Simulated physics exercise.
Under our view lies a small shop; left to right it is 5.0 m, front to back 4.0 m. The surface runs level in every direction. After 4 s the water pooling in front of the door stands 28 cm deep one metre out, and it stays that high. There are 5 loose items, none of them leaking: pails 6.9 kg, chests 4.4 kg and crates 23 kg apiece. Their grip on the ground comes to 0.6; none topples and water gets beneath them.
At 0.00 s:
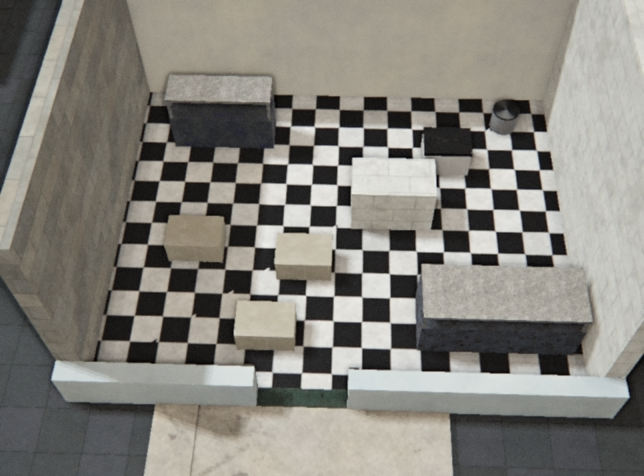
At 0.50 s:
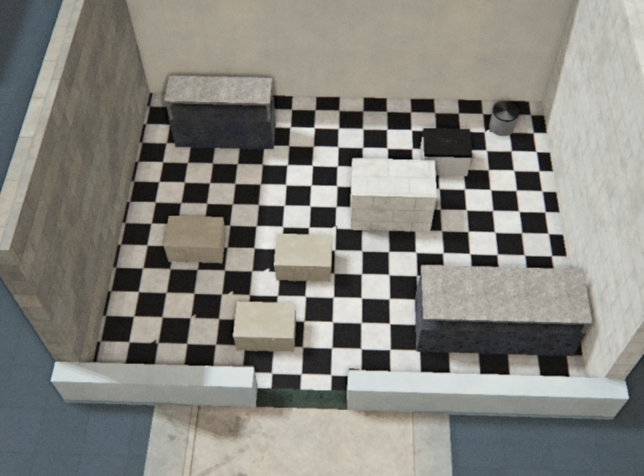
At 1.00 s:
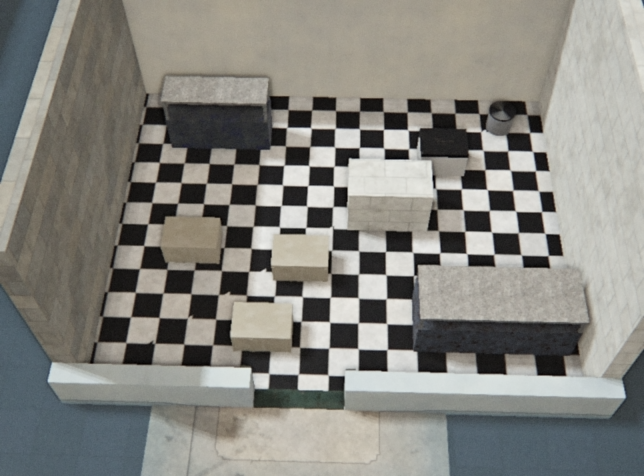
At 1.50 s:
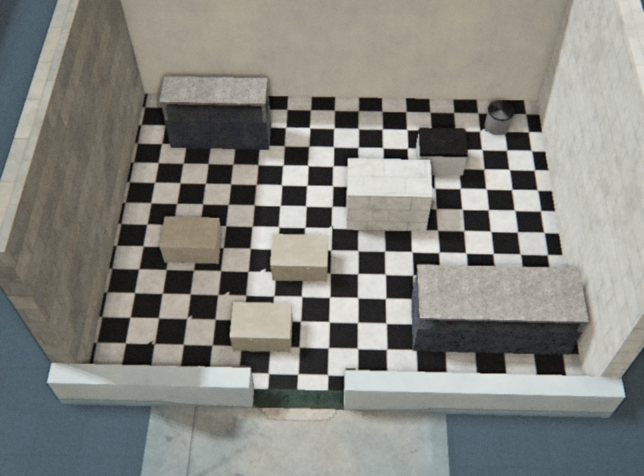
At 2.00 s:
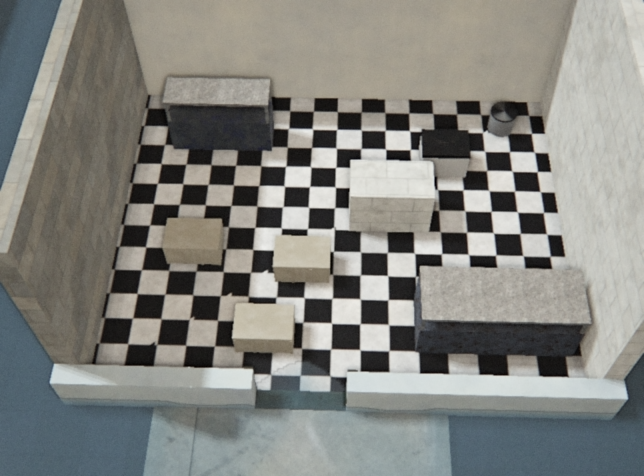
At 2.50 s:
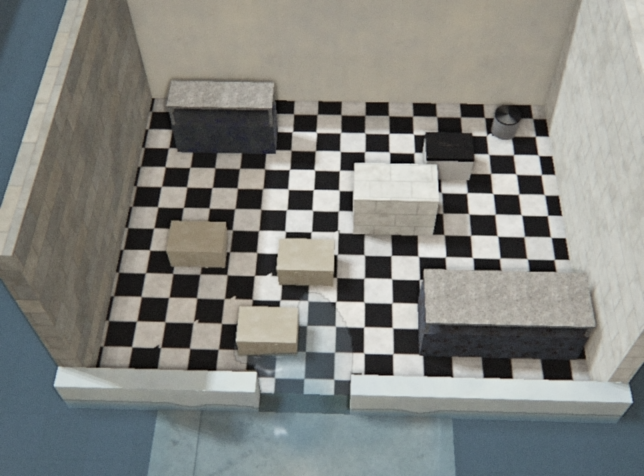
Water spread over the pale path outside a small shop with a black-and-white checkered floor, then crept through the front doorway onto the nearest tiles, while the boxes, counters and pail inside stayed put.
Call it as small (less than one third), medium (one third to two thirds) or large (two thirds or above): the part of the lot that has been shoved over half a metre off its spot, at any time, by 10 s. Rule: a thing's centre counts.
Medium.
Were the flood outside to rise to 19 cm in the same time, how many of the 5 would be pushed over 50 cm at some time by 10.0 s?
Count under that change: 1.
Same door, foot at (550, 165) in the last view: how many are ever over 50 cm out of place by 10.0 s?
Then it comes to 2.
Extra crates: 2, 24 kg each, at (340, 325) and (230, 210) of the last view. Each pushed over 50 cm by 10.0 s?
So the first ends up beyond that distance while the second ends up within that distance.
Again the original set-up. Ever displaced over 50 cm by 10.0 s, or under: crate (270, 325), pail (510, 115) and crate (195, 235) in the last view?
Beyond, within, within.
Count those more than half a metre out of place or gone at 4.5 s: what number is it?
The count is 1.
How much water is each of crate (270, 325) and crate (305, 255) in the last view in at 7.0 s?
Depth approx. 5 cm / 6 cm.
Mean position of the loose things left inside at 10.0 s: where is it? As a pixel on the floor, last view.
Mean position approx. (349, 201).
After 3.5 s 0 of 5 are over 50 cm from their spots; 0 afloat.
After 4.5 s 1 of 5 are over 50 cm from their spots; 0 afloat.
After 7.0 s 2 of 5 are over 50 cm from their spots; 0 afloat.
After 10.0 s 3 of 5 are over 50 cm from their spots, and 3 have been at some point; 2 afloat.
